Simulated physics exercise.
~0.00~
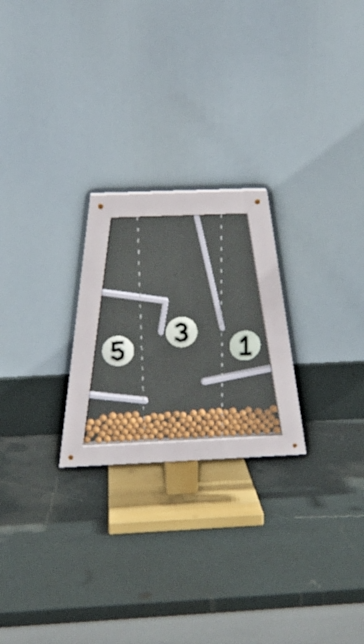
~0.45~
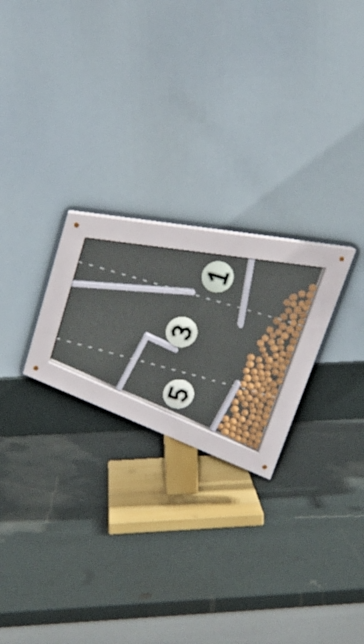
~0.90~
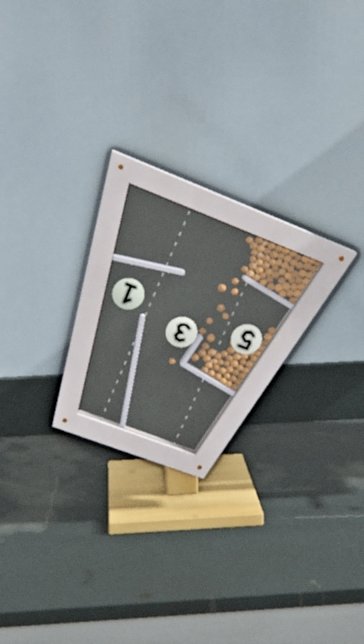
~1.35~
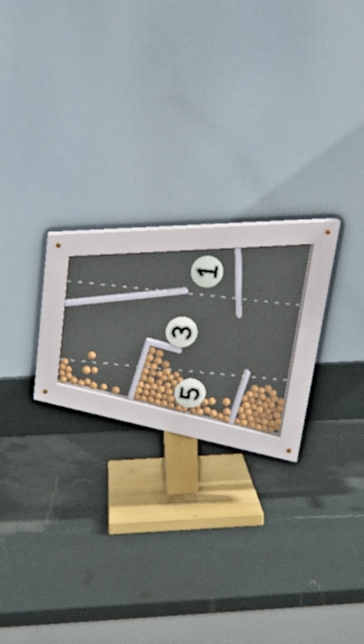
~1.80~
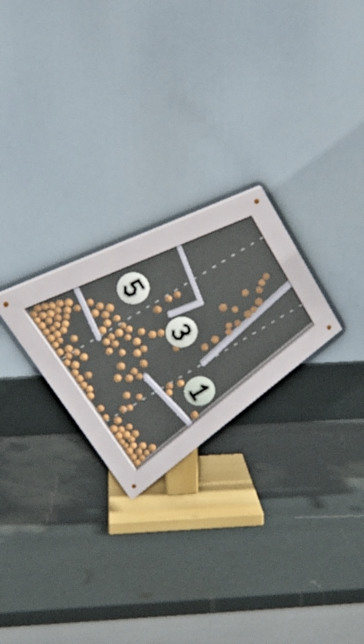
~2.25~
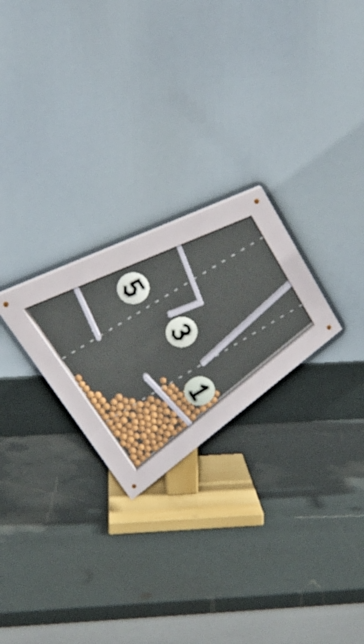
A tapered, clear-fronted case of wooden beads on a wooden stand turned anticlockwise until it was nearly upside down, then swung back clockwise past its starting position, sending the beads tumbling until they settled at the lower left, mostly in the strip marked one.
